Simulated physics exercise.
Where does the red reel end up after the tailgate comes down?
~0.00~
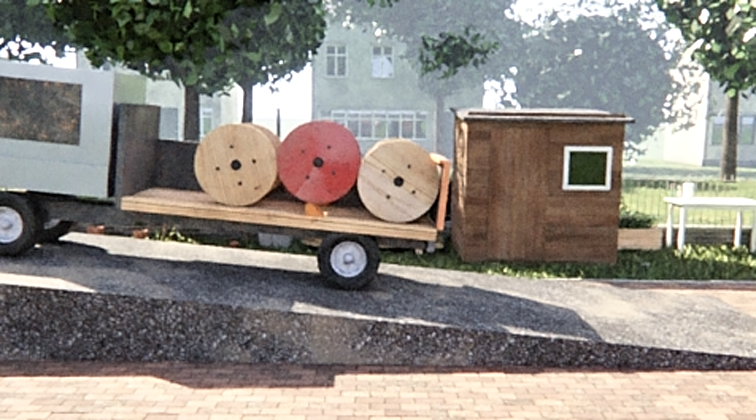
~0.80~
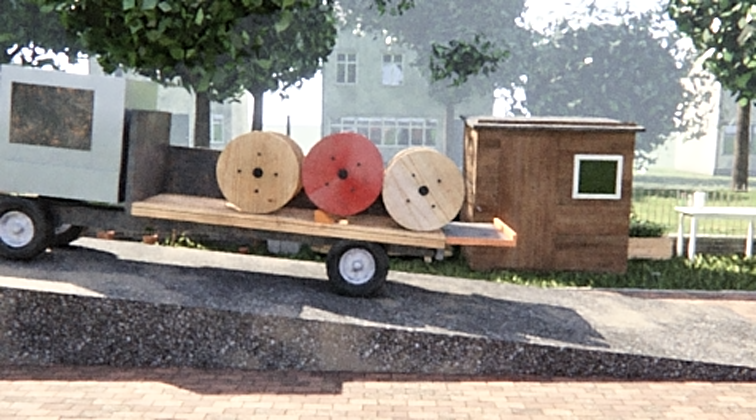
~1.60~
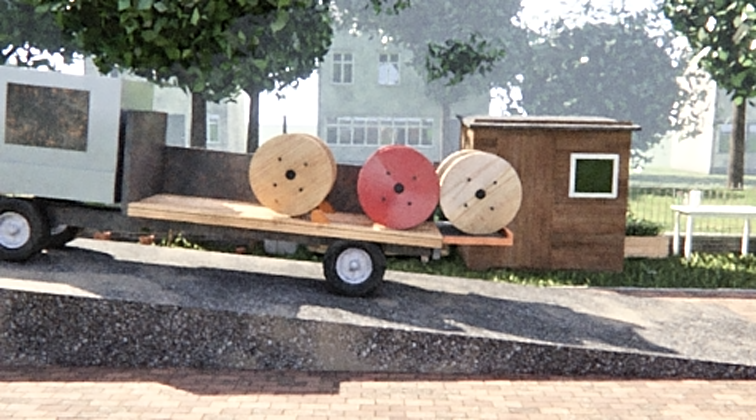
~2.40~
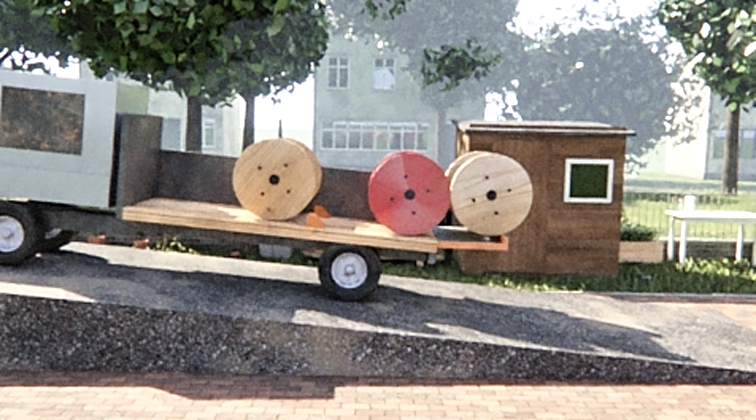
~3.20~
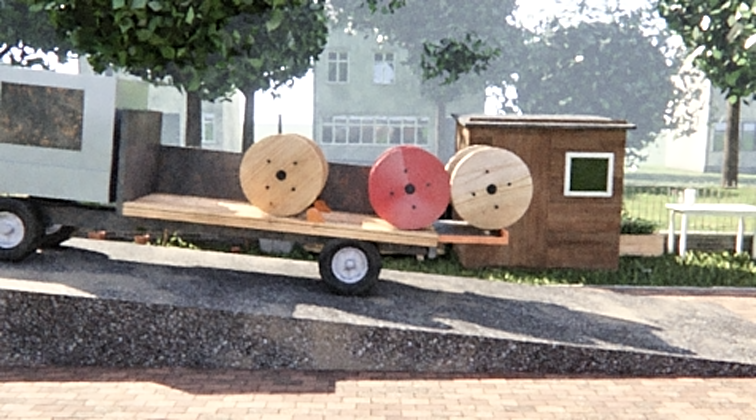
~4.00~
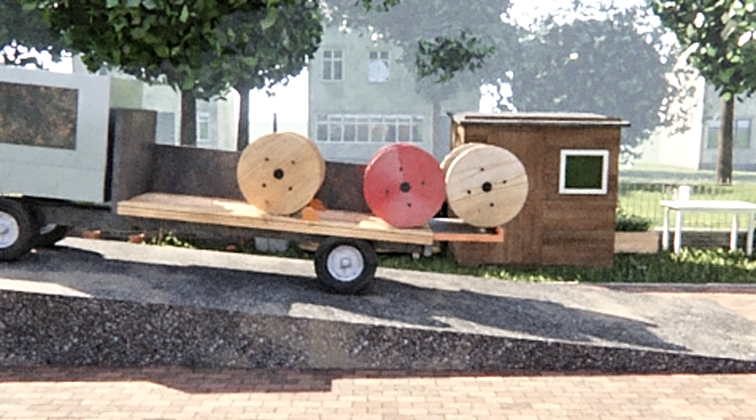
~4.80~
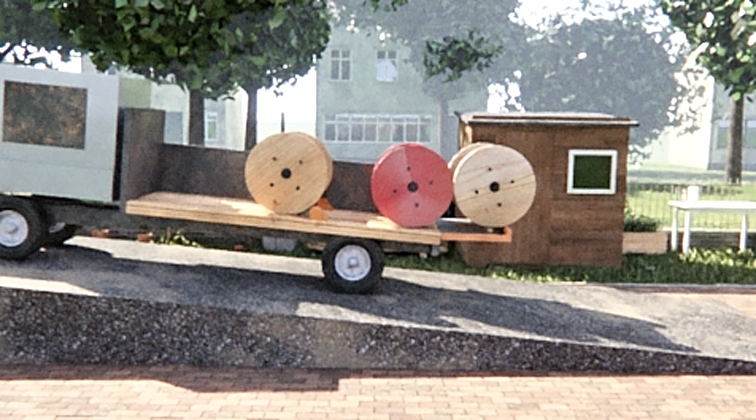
It stays aboard, coming to rest near the rear of the truck bed, between the other two reels and close to the right one.
